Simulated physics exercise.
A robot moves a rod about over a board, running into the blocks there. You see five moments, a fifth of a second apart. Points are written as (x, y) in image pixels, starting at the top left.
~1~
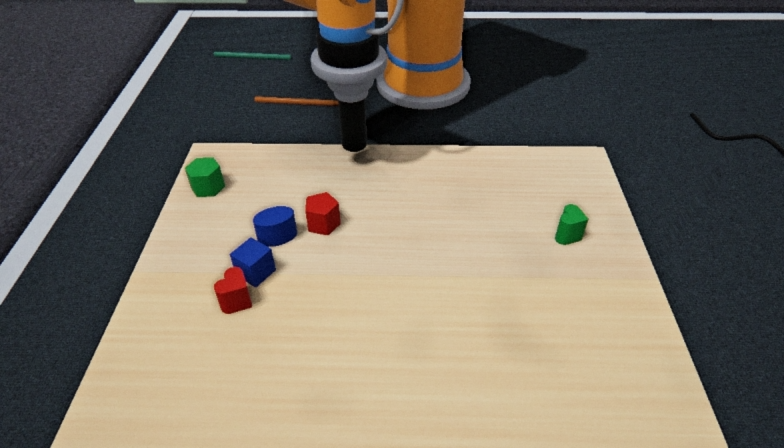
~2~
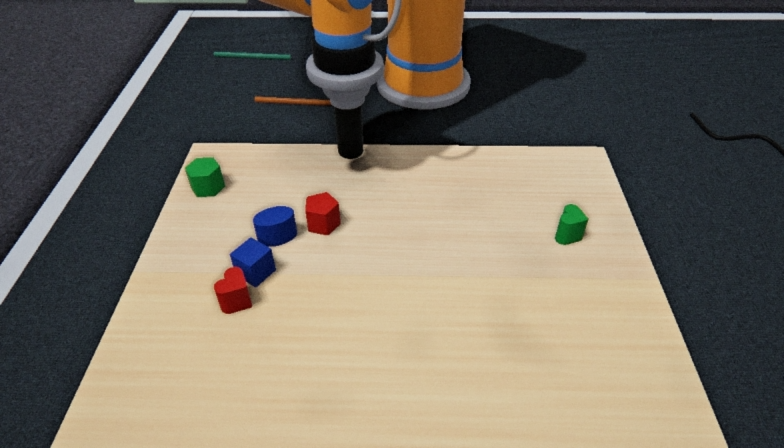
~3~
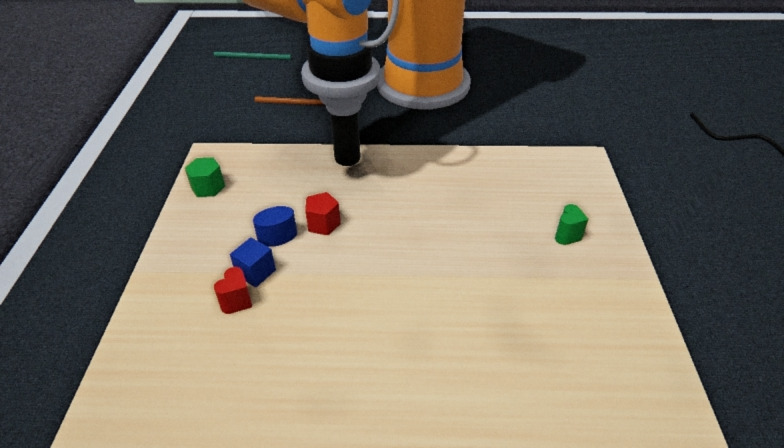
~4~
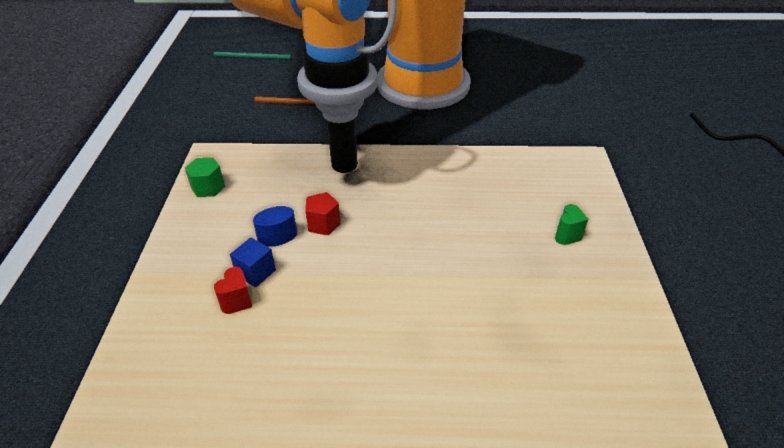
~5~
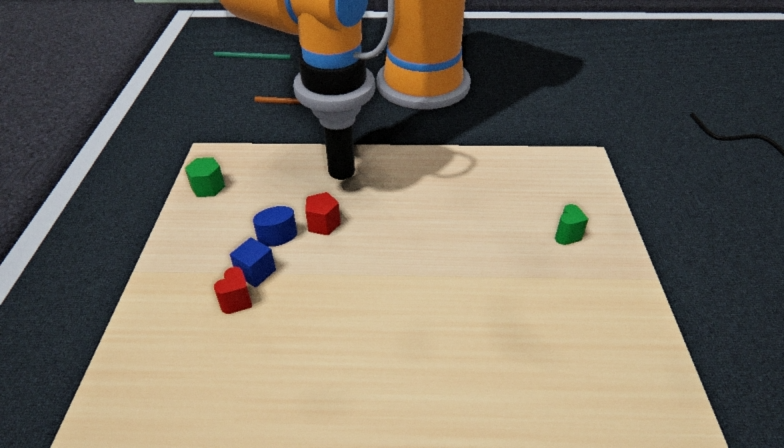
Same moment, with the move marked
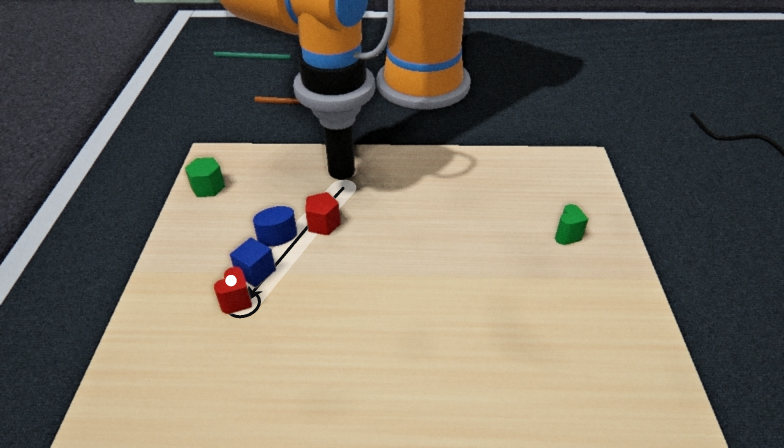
Robot arm moving a black rod slowly forward and slightly left over a wooden board, while the red, blue and green blocks stay still.
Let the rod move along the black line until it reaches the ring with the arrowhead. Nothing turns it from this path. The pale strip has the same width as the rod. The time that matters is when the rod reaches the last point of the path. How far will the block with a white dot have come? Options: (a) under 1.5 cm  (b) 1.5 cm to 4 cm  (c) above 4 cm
b
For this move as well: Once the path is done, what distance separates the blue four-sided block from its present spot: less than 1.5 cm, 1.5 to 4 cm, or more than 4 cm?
Displaced more than 4 cm.
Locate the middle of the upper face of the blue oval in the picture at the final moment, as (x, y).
About (245, 231).
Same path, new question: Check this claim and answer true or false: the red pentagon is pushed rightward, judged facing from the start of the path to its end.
That is false.
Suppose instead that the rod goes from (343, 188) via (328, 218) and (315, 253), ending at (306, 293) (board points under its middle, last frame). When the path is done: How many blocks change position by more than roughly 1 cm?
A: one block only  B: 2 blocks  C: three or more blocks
It's A.
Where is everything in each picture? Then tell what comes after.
In the first frame, rod's lower end (355, 146); red heart (231, 281); blue four-sided block (250, 251); blue oval (273, 215); red pentagon (321, 203).
In the second frame, rod (351, 153); blocks still.
In the third frame, rod (348, 160); blocks still.
In the fourth frame, rod (345, 166); blocks still.
In the fifth frame, rod (342, 173); red heart (231, 281); blue four-sided block (250, 251); blue oval (273, 215); red pentagon (321, 203).
Drawn move, from (343, 188) to (243, 304); the dot is on the red heart.
On the path given first. One third of the way, rod (310, 206); red pentagon (311, 222), turned 25° anticlockwise.
Two thirds of the way, rod (277, 245); blue four-sided block (243, 255), turned 25° anticlockwise; blue oval (246, 230), turned 80° clockwise; red pentagon (304, 246).
At the end, rod (239, 288); red heart (205, 299), turned 55° anticlockwise; blue four-sided block (209, 274), turned 75° clockwise; blue oval (245, 231), turned 90° clockwise; red pentagon (304, 246), turned 125° anticlockwise.
